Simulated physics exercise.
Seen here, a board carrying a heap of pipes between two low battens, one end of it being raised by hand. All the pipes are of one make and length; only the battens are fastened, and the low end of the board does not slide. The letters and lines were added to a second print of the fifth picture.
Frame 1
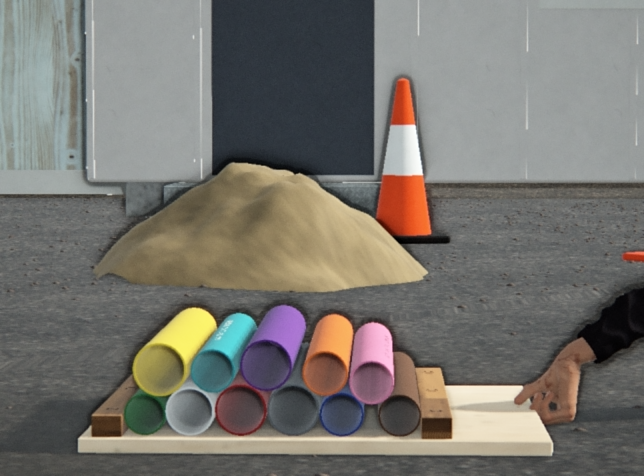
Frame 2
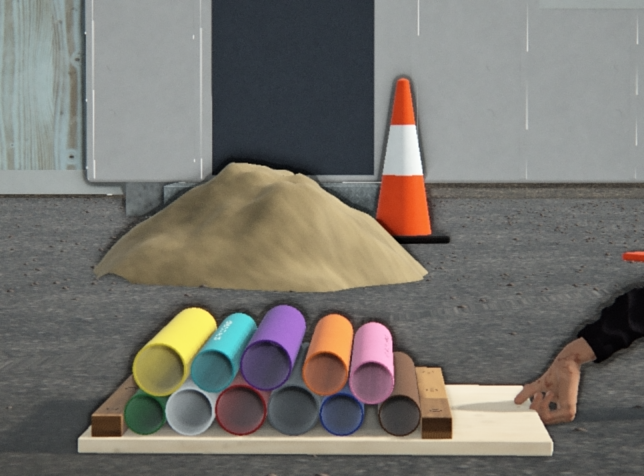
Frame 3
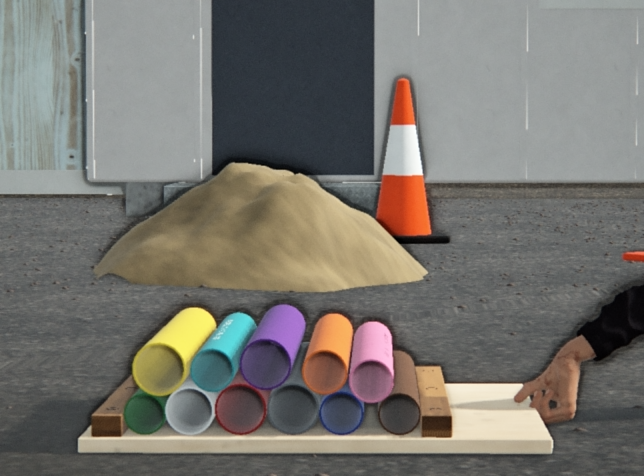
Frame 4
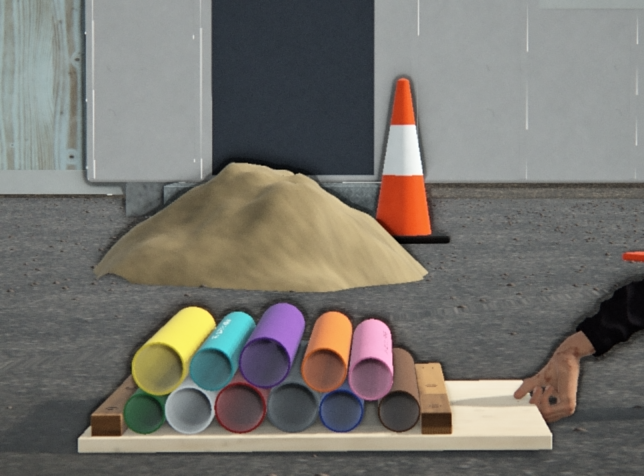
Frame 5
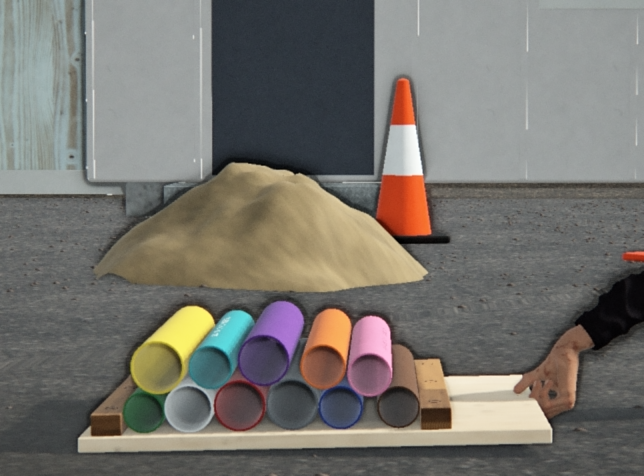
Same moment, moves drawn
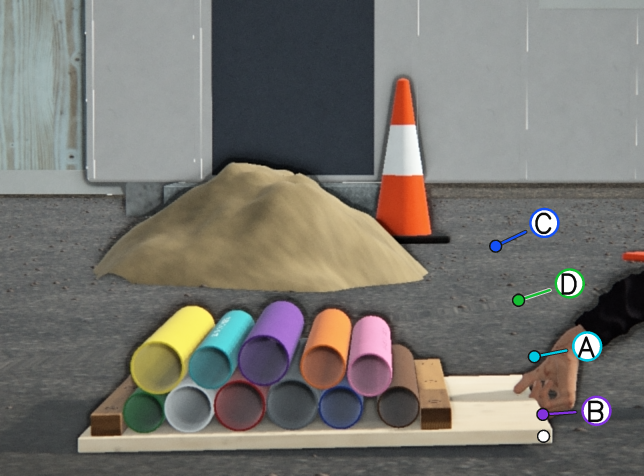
At the start, a pale board lies on the ground before a sand pile and traffic cone, carrying colourful pipes stacked between two wooden battens, a hand at its right end. The hand then lifts that end very slightly, tilting the board a little, while the pipes keep their places in the stack.
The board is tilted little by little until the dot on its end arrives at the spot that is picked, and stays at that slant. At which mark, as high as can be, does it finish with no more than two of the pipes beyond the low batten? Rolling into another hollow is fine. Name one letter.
At most to C.
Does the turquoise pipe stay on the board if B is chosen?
The turquoise pipe: Yes.
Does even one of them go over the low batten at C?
Yes, at C.
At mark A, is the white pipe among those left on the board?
The white pipe: Yes.
On the marked copy, A at (535, 356); B at (543, 414); C at (496, 246); D at (519, 300); the white dot at (543, 437).
With C. Early on, board at 16°.
Further on, board at 26°.
At the end, board at 26°, one over the low batten (yellow).
As for the rest, A none over the low batten; B none over the low batten; D one over the low batten (yellow).
